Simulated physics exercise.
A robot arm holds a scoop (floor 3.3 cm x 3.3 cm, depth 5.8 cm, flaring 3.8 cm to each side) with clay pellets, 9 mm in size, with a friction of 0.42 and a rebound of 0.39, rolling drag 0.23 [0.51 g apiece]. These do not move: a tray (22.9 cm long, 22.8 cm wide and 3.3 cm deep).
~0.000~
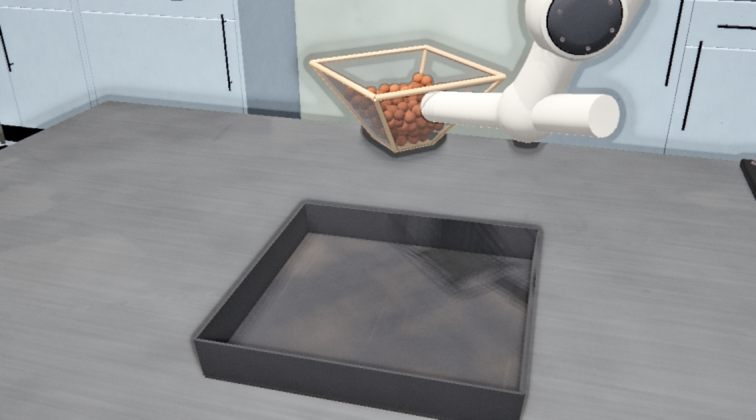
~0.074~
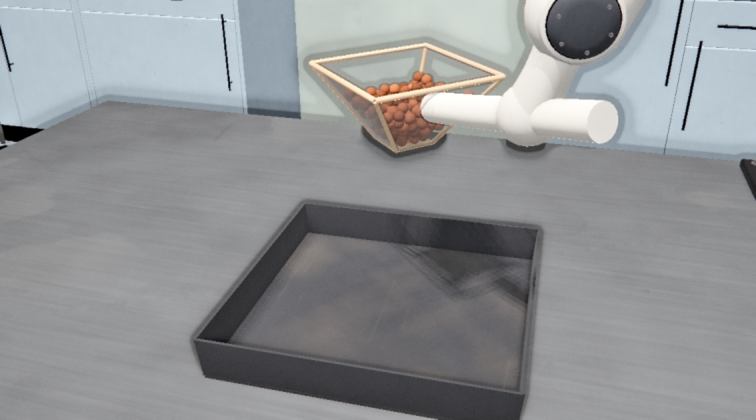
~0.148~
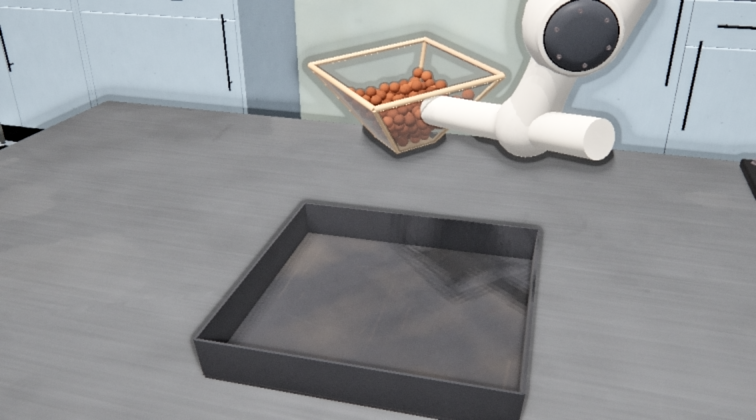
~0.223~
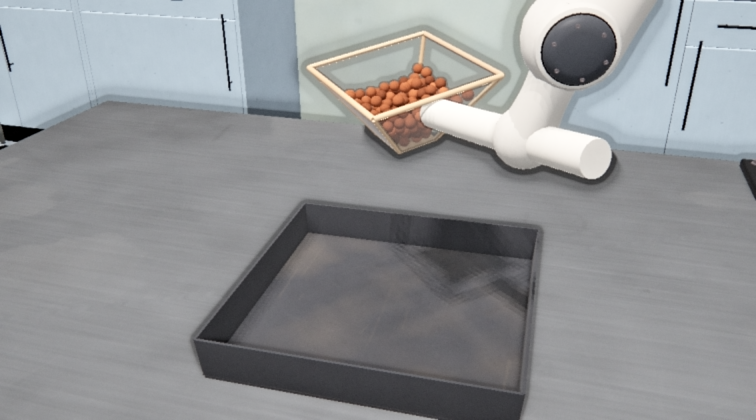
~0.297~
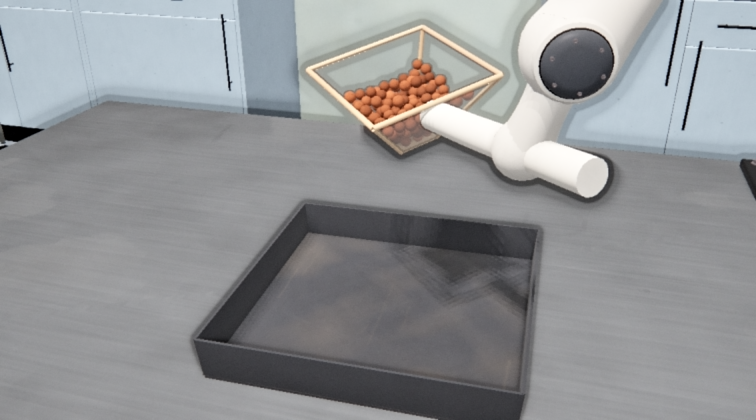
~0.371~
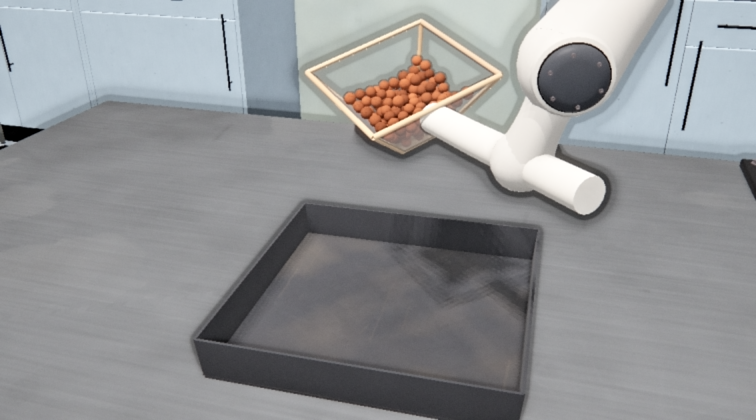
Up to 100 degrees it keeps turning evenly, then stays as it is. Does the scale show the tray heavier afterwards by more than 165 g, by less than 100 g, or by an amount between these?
Bottom band.
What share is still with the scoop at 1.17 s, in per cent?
About 95 per cent is still there.
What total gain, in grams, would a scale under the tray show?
Some 70 g.
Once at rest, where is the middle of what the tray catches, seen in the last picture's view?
It's about (365, 340) in the last view.
After 0.81 s, tilt 48 degrees; 0 g in the tray, scoop holds 100 %.
After 1.17 s, tilt 71 degrees; 1 g in the tray, scoop holds 95 %.
After 1.51 s, tilt 93 degrees; 57 g in the tray, scoop holds 10 %.
After 1.83 s, tilt 100 degrees; 73 g in the tray, scoop holds 0 %.
In the end, at 2.1 s, 73 g in the tray, scoop holds 0 %.
